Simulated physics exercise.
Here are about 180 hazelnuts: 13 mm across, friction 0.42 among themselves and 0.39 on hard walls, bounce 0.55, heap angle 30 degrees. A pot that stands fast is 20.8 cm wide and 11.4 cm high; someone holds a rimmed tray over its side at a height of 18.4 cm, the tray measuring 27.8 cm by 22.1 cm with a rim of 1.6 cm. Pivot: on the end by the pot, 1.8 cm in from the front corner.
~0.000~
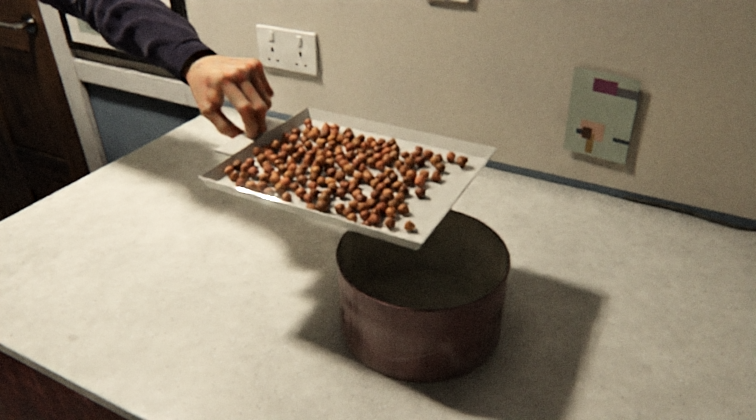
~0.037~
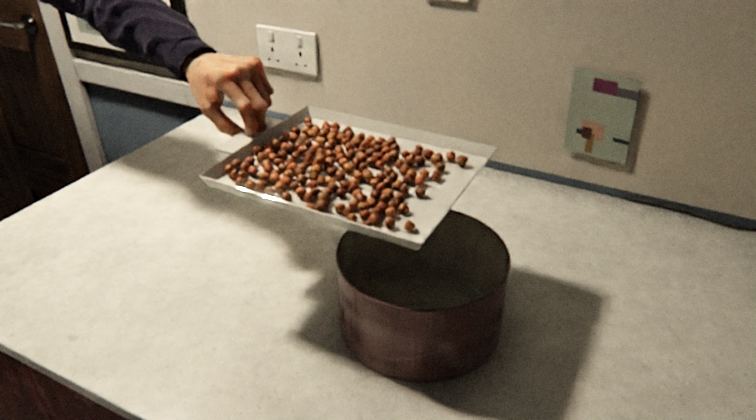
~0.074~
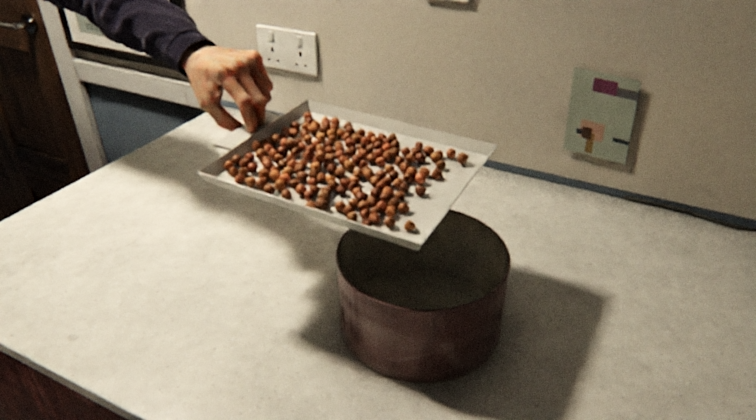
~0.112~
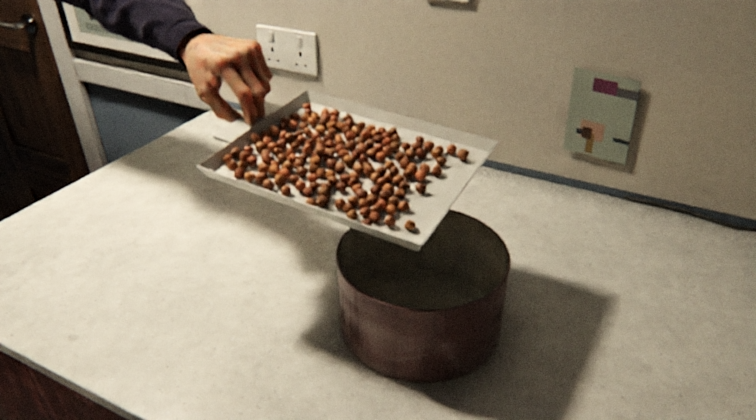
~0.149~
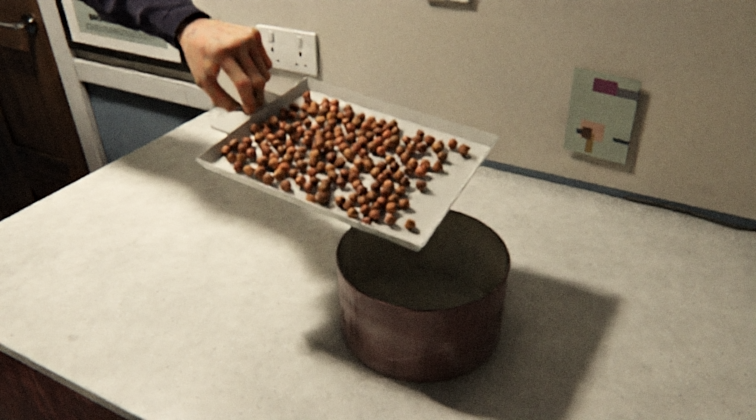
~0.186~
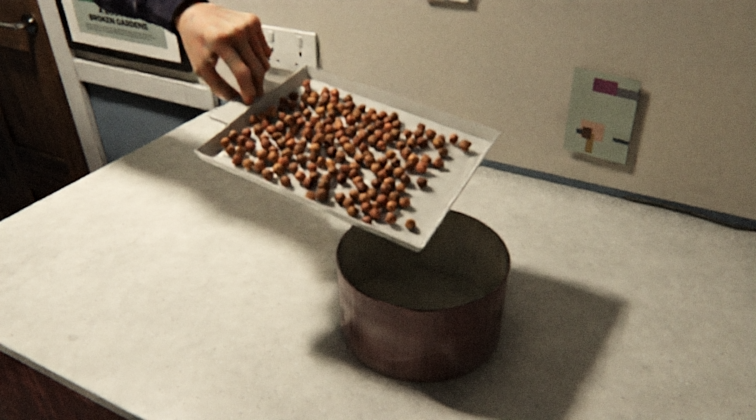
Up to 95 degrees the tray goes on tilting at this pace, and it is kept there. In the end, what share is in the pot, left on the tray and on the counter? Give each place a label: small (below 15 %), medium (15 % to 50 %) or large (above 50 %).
Shares by place: Pot small, tray small, counter large.
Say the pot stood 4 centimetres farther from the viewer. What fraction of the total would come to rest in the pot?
In that case some 0 per cent.
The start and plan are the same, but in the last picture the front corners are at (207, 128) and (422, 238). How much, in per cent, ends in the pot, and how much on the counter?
Final per cent - pot 40, counter 60.
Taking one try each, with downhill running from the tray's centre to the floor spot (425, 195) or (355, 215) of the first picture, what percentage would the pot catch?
Around 45 % for the first direction, around 0 % for the second.
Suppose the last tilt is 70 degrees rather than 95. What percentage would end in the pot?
Roughly 0 percent.
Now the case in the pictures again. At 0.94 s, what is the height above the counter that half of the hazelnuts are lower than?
Around 6 cm up.
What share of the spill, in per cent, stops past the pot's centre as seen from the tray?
Some 90 per cent.
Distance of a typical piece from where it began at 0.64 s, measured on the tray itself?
Around 11 centimetres.
After 0.64 s, tilt 51 degrees; the tray holds 90 %, the pot 0 %.
Then, at 0.94 s, tilt 78 degrees; the tray holds 25 %, the pot 0 %.
Then, at 1.34 s, tilt 95 degrees; the tray holds 0 %, the pot 0 %.
In the end, at 2.1 s, pot 0 %, tray 0 %, counter 100 %.
